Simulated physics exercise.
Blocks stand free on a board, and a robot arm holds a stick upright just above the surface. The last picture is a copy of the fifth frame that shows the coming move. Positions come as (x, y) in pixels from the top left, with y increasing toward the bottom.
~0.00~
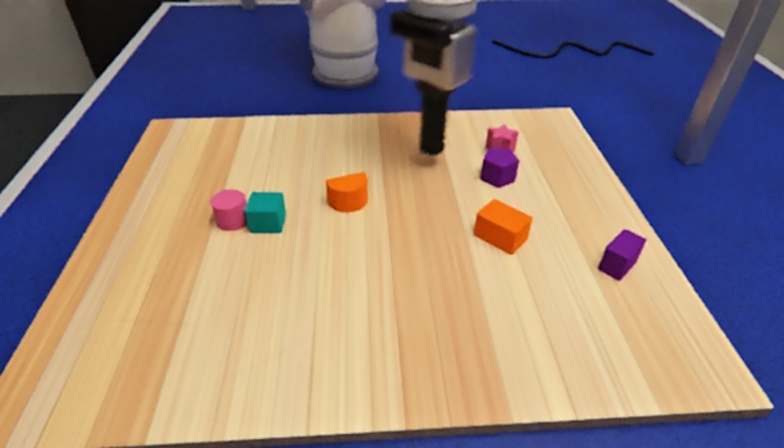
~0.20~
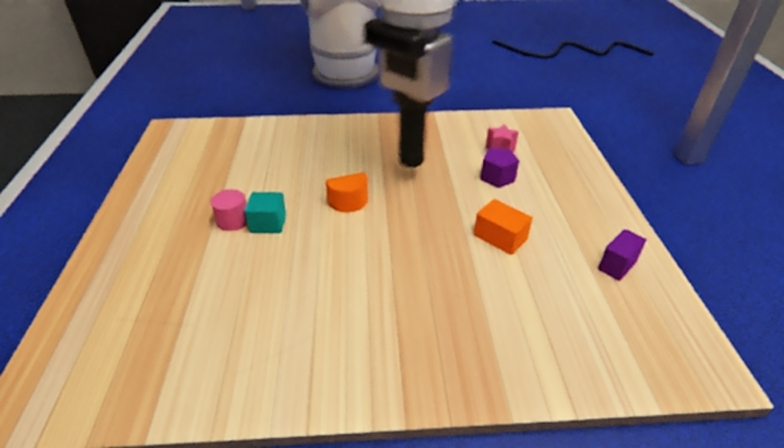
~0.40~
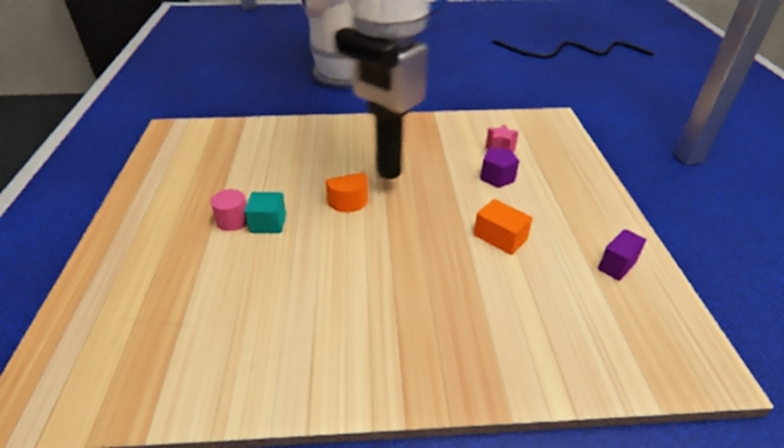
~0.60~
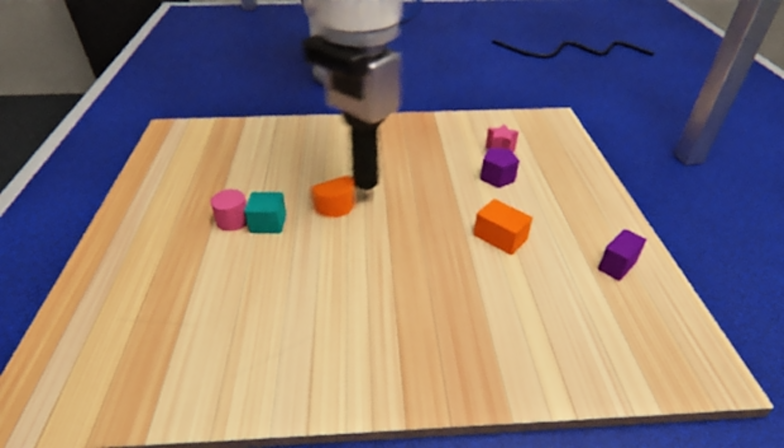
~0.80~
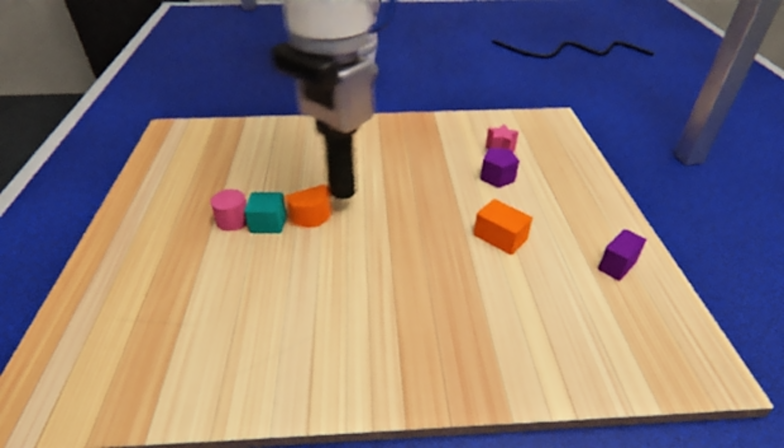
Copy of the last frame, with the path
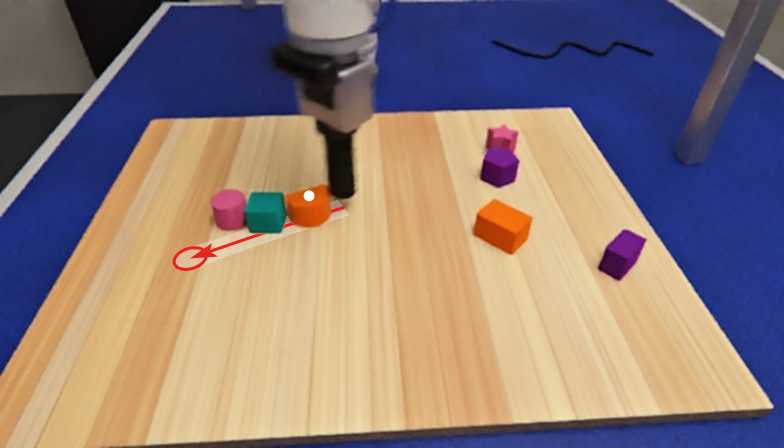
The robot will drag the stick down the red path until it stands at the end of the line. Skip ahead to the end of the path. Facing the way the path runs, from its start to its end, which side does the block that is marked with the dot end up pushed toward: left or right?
To the path's left.
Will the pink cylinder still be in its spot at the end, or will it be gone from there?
The block in question is displaced by the end.
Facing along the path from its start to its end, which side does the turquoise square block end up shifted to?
Off to the right side.
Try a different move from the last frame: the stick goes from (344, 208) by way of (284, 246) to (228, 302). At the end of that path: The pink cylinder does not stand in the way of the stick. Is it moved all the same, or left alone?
It is shoved along.
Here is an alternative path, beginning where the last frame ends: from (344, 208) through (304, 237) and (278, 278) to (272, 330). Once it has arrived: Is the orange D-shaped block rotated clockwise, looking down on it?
I believe so.
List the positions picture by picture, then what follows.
In the first picture, stick's lower end (432, 149); pink cylinder (228, 199); turquoise square block (264, 201); orange D-shaped block (348, 182).
In the second picture, stick (411, 161); blocks still.
In the third picture, stick (389, 173); blocks still.
In the fourth picture, stick (366, 183); orange D-shaped block (334, 186).
In the fifth picture, stick (342, 192); pink cylinder (228, 199); turquoise square block (264, 201); orange D-shaped block (309, 196).
Drawn move, from (344, 208) directly to (190, 258); the dot is on the orange D-shaped block.
The first path, step by step. One third of the way, stick (293, 207); pink cylinder (213, 199); turquoise square block (240, 208), turned 20° clockwise; orange D-shaped block (264, 217), turned 40° anticlockwise.
Two thirds of the way, stick (240, 224); pink cylinder (191, 196); turquoise square block (209, 211), turned 35° clockwise; orange D-shaped block (231, 242), turned 85° anticlockwise.
At the end, stick (185, 242); pink cylinder (184, 193); turquoise square block (192, 211), turned 60° clockwise; orange D-shaped block (218, 249), turned 130° anticlockwise.
